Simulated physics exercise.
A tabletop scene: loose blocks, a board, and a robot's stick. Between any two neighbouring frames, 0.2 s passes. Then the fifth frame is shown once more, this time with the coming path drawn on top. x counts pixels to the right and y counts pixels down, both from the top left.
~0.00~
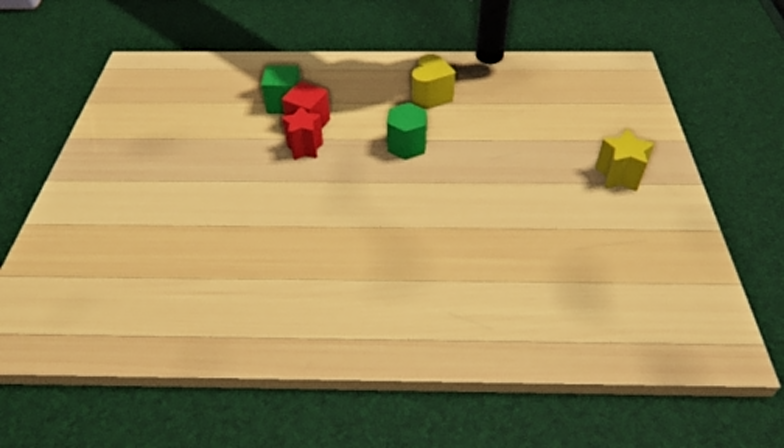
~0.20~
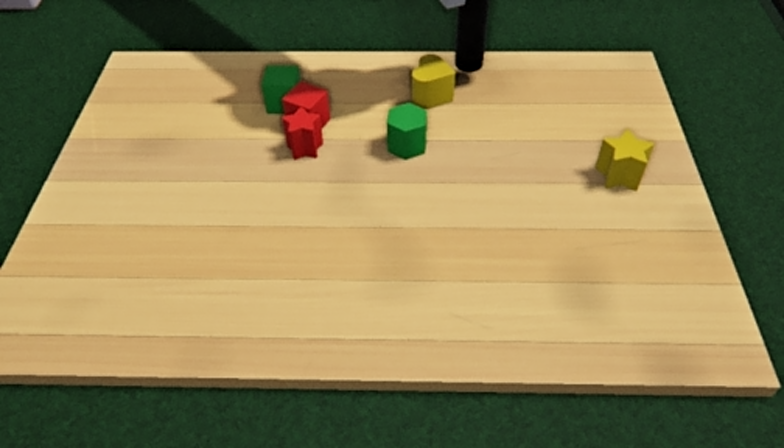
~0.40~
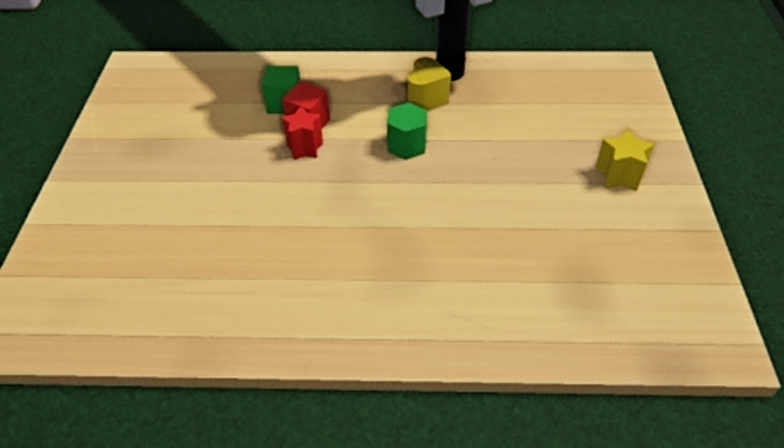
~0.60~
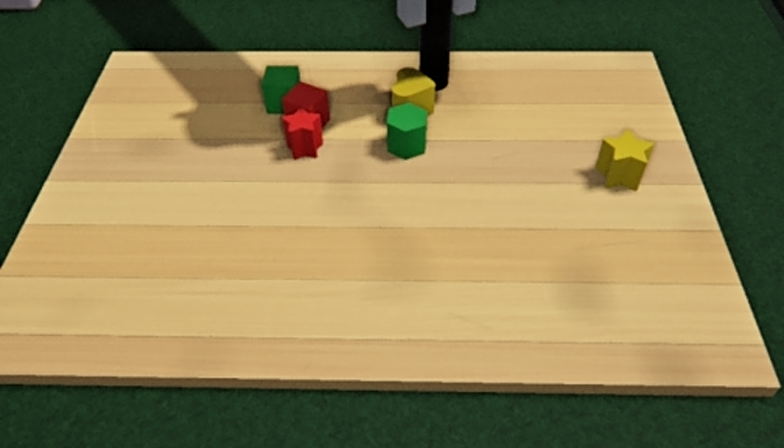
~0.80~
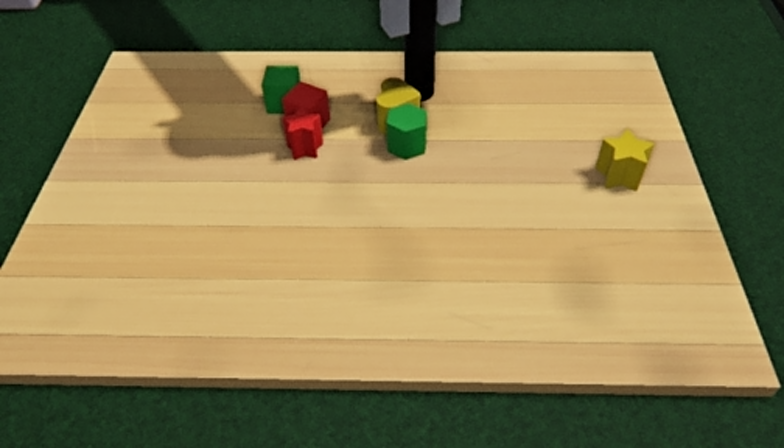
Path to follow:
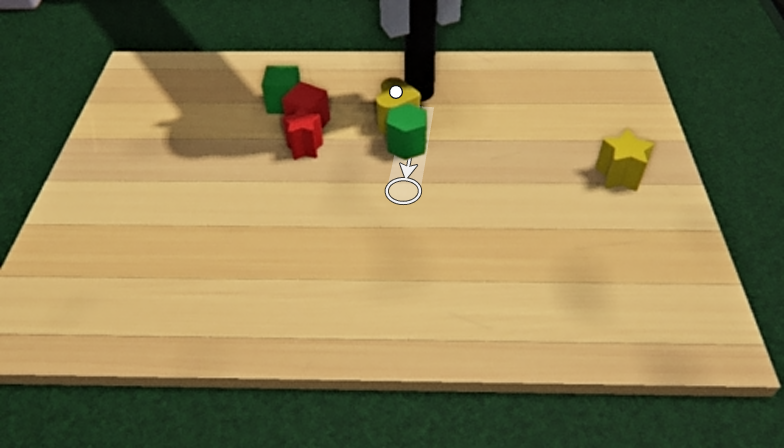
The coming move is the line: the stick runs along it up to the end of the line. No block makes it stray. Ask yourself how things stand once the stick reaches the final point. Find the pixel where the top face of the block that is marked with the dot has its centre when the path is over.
Somewhere near (378, 103).
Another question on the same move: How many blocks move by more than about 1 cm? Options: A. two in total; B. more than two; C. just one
Option A.
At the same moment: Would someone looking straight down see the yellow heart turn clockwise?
Yes, that is how it ends up.
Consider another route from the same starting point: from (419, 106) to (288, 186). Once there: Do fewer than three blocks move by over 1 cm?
Yes, that is how it ends up.
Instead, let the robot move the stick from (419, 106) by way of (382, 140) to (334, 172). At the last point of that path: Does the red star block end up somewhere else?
In short: Yes.
Path on the board, from (419, 106) directly to (403, 191); the dot is on the yellow heart.
The first path, step by step. One third of the way, stick (415, 120); yellow heart (378, 102), turned 25° clockwise; green hexagon (406, 128).
Two thirds of the way, stick (409, 149); yellow heart (378, 103), turned 35° clockwise; green hexagon (402, 159).
At the end, stick (403, 178); yellow heart (378, 103), turned 35° clockwise; green hexagon (400, 190), turned 20° anticlockwise.
